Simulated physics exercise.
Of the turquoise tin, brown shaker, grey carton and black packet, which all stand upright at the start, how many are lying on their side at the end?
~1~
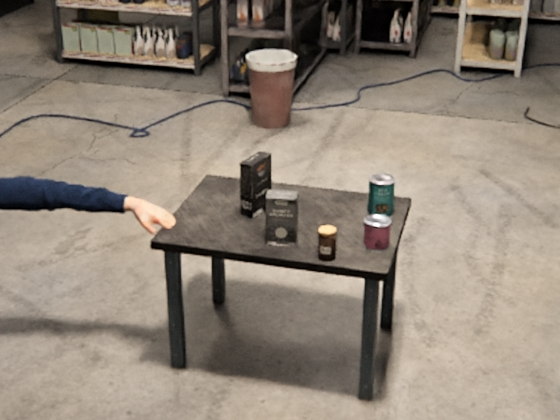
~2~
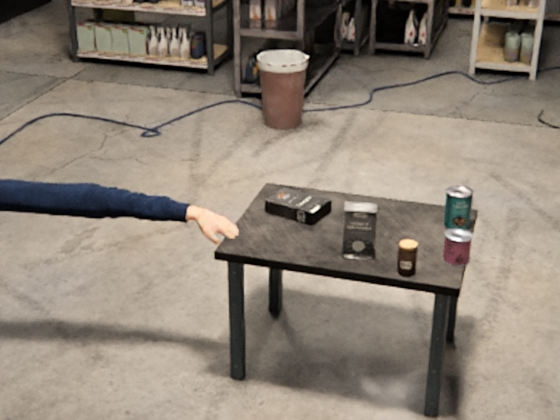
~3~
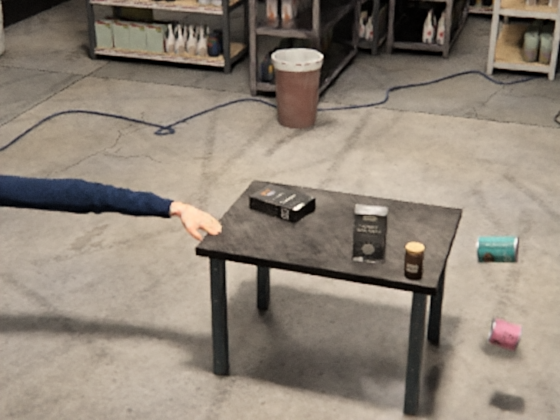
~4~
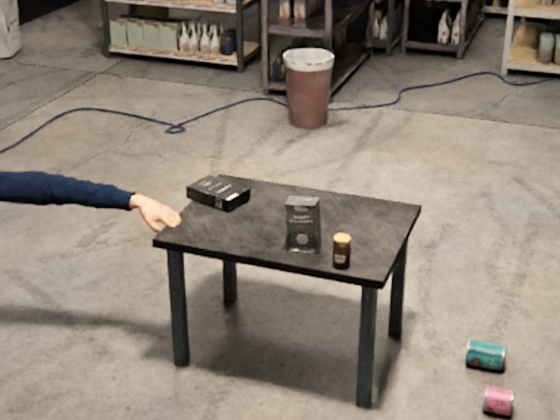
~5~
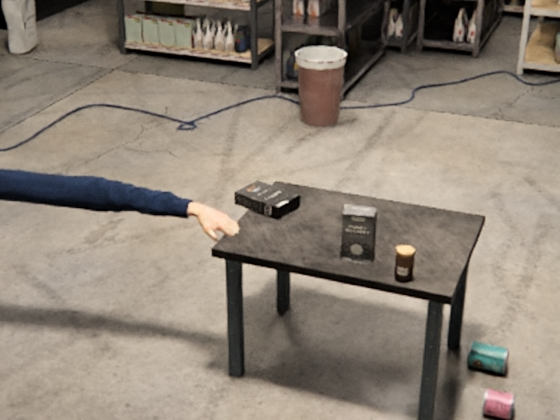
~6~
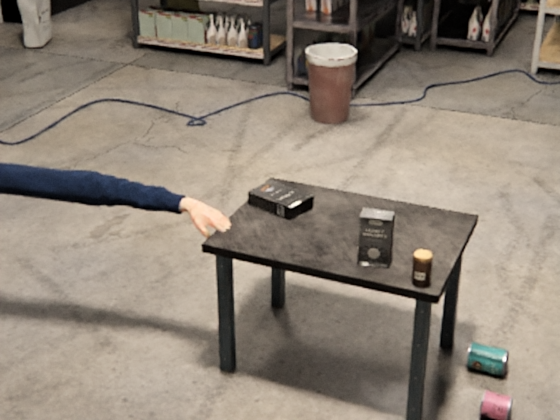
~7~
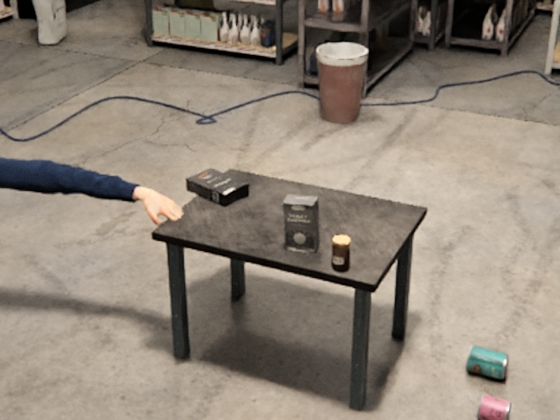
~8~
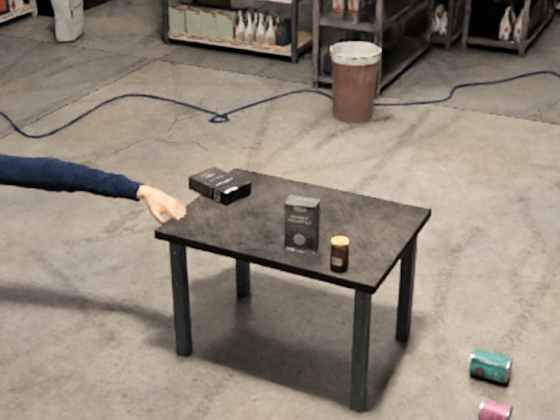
Two of them are lying on their side at the end, the turquoise tin on the floor and the black packet on the table.
The video shows a hand at the edge of a dark table jerking it right and left repeatedly; the black packet topples and the turquoise and pink tins drop off the right side, ending on the floor while the grey carton and brown shaker stay standing on top.
